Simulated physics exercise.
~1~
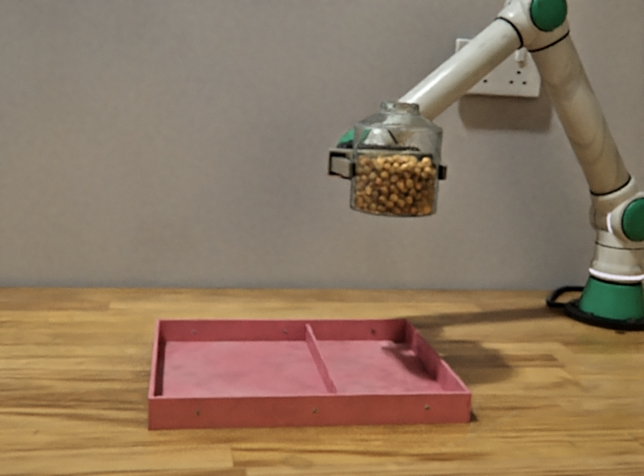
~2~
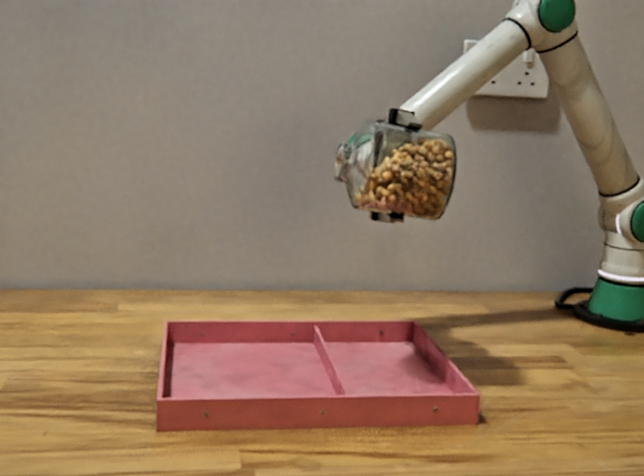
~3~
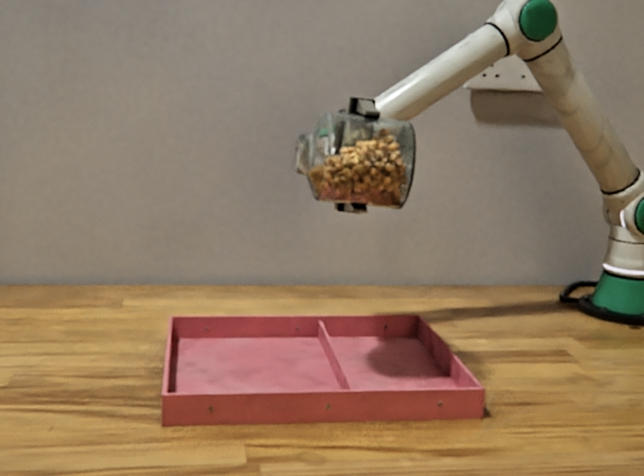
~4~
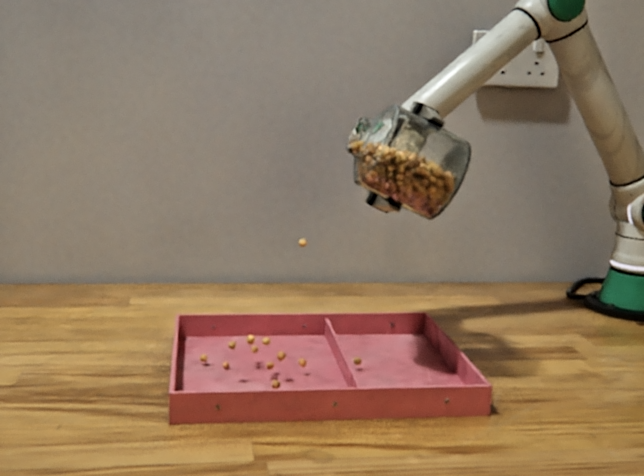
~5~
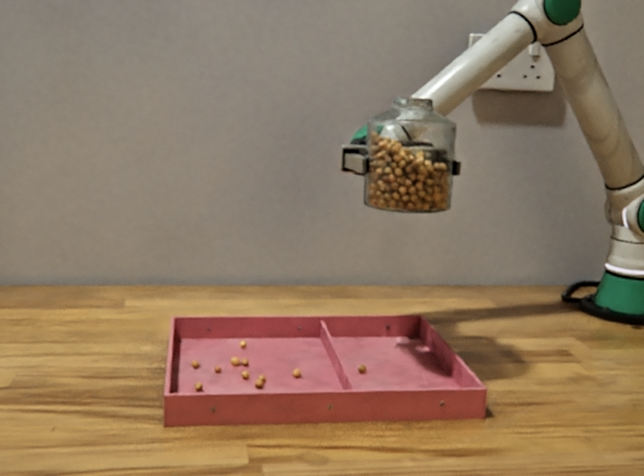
Robot arm tipping a clear jar of chickpeas over a divided pink tray, scattering a few inside, then returning it upright.
